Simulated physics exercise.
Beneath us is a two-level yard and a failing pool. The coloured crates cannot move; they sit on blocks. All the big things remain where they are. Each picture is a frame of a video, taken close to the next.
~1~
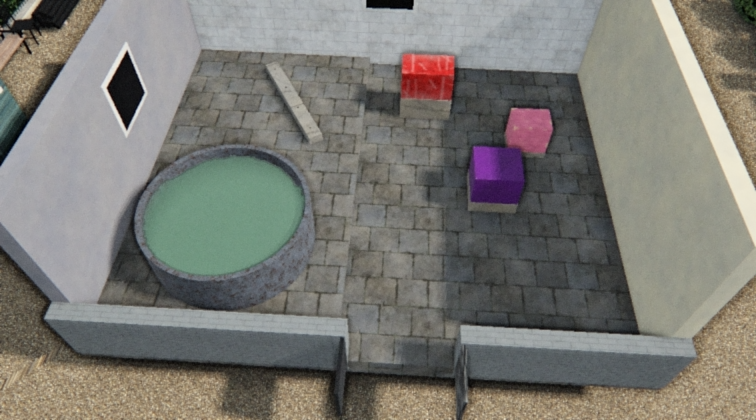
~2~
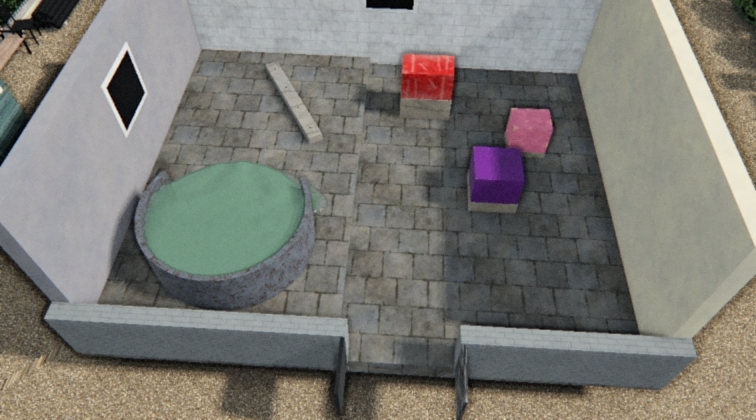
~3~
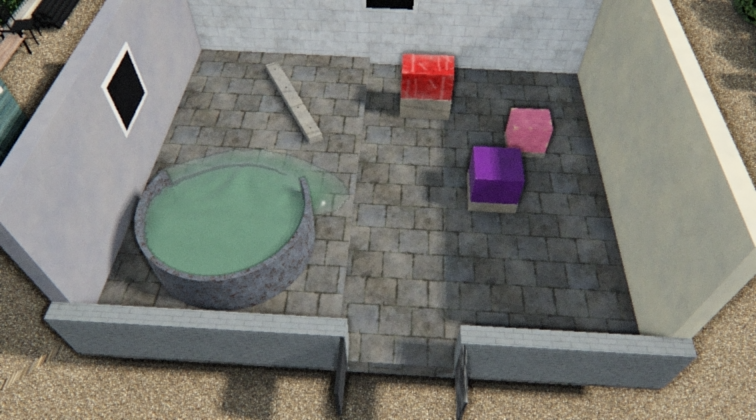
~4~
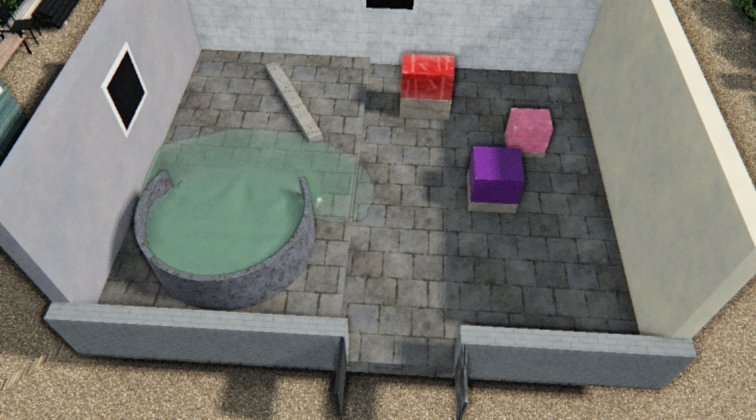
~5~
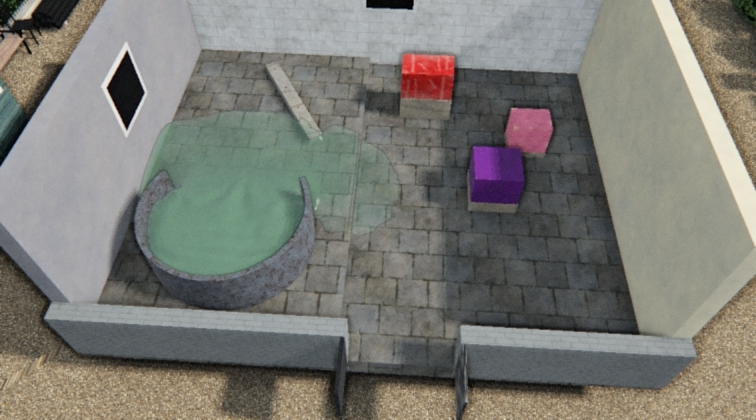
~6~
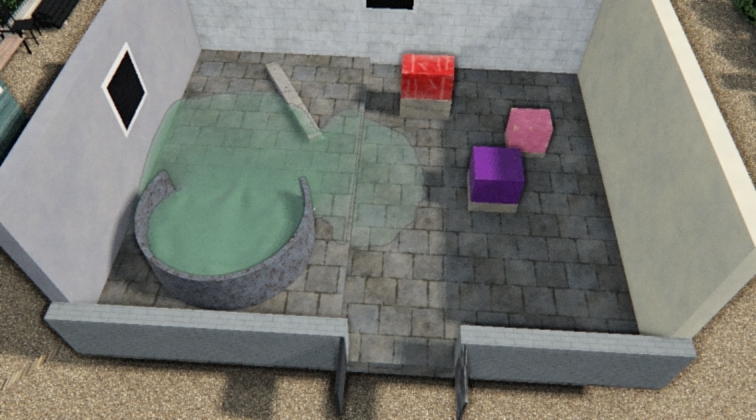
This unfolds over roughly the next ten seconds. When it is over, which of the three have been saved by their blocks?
Outcome: As for the purple crate it's untouched by the water; as for the pink crate it's moistened by the water; as for the red crate it's untouched by the water.
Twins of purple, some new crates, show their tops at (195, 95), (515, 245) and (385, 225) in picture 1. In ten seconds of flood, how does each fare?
Is reached, then stays clear, then stays clear.
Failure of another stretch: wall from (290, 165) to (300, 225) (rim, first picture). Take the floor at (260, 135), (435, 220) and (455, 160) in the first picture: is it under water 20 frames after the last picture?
Spared, then sodden, then sodden.
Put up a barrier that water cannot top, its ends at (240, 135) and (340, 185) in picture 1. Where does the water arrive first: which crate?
It's the purple one.
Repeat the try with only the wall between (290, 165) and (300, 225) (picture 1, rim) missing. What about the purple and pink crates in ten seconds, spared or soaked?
Observed: Purple is doused; pink is doused.
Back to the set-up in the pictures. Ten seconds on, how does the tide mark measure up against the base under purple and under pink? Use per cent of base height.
70 and 160 %, roughly.
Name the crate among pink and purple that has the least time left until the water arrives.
I'd pick the purple one.
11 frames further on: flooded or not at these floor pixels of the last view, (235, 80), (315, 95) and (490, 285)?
Status by point, in sequence: Waterlogged; waterlogged; unwetted.
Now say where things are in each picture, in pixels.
In the first frame, the round tank at (225, 210) is whole and still.
In the second frame, water pours out on the round tank's far side and has run to a hidden place.
In the third frame, water pours out on the round tank's far side and has run to (340, 200).
In the fourth frame, the front is at (369, 184), out from the gap on the round tank's far side.
In the fifth frame, the front is at (394, 197), out from the gap on the round tank's far side.
In the sixth frame, water pours out on the round tank's far side and has run to (407, 147).
A moment on, water covers 40 % of the floor; the purple crate water round its plinth, the pink crate not reached, the red crate water round its plinth.
Next, water covers 50 % of the floor; the purple crate water round its plinth, the pink crate water round its plinth, the red crate water round its plinth.
Then, water covers 60 % of the floor; the purple crate water round its plinth, the pink crate water round its plinth, the red crate water round its plinth.
Later, water covers 85 % of the floor; the purple crate water round its plinth, the pink crate water round its plinth, the red crate water round its plinth.
In the end, water covers 90 % of the floor; the purple crate stayed above the water, the pink crate was topped, the red crate stayed above the water.
